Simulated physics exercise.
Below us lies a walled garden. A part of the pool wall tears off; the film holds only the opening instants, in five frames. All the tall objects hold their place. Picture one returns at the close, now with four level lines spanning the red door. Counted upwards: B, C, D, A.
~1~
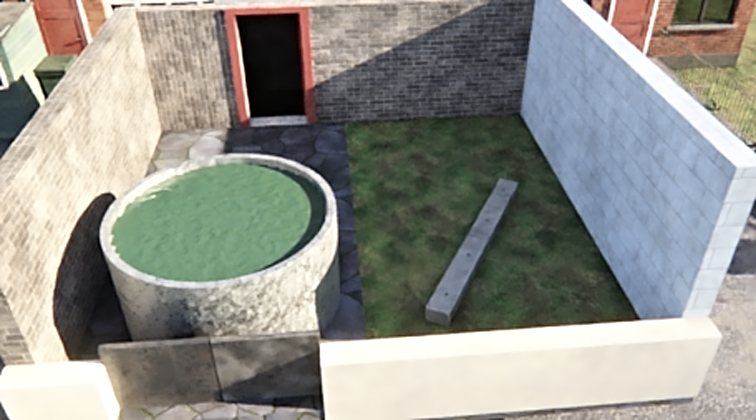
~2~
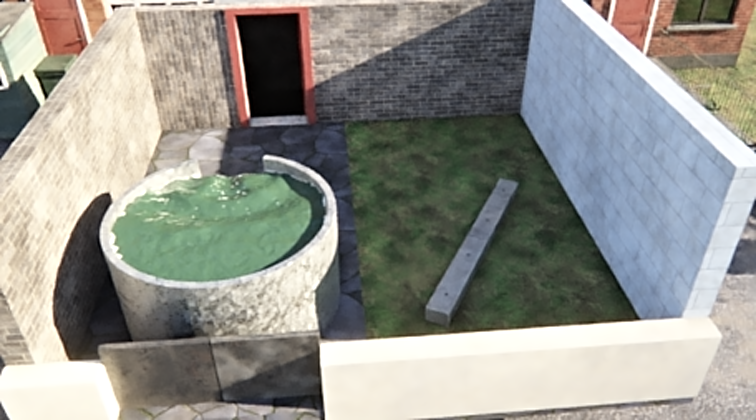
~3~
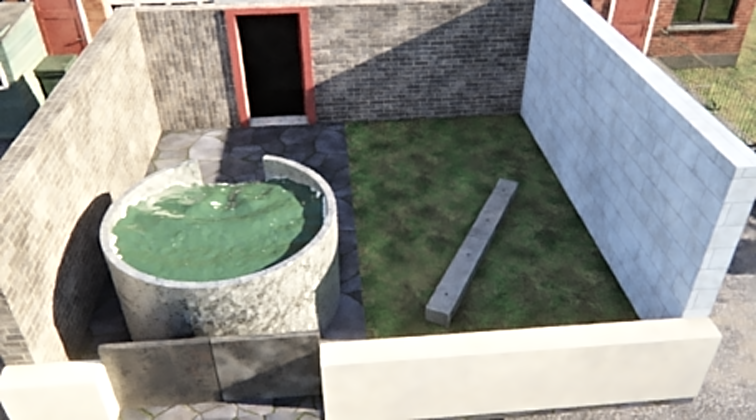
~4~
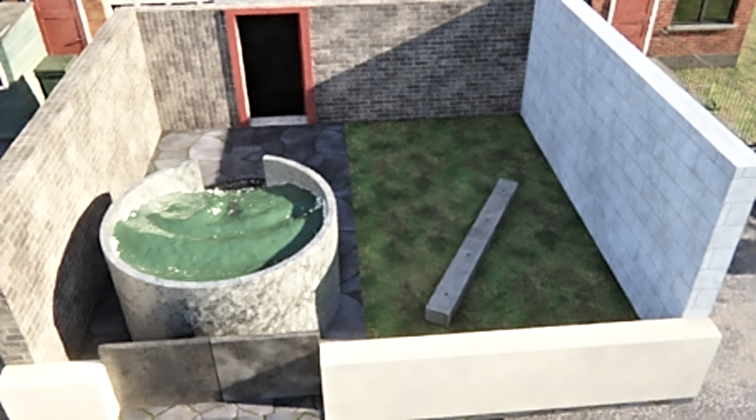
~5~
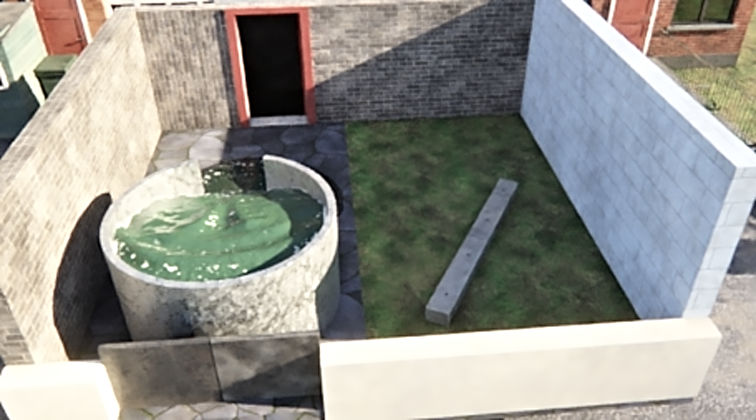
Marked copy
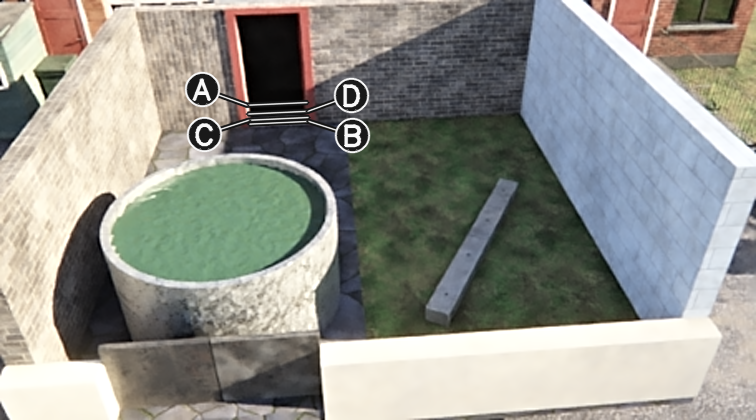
In a walled garden, green water lay still in a round stone pool until a gap opened in the rim at the back, and the water churned, sank lower and poured out behind.
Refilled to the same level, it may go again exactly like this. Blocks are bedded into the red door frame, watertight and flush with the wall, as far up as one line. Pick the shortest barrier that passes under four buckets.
Line A just does it.
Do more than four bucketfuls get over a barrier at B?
Yes.
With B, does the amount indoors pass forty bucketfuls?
Yes.
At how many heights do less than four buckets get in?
One.
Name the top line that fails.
The answer is D.
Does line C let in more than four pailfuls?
Yes, it does.
On the marked copy, A at (277, 103); B at (279, 122); C at (278, 118); D at (278, 112); from the bottom up B, C, D, A.
Choosing A, a bucket or two gets in.
Choosing B, dozens of bucketfuls pour in.
Choosing C, dozens of bucketfuls pour in.
Choosing D, some 15 bucketfuls get in.
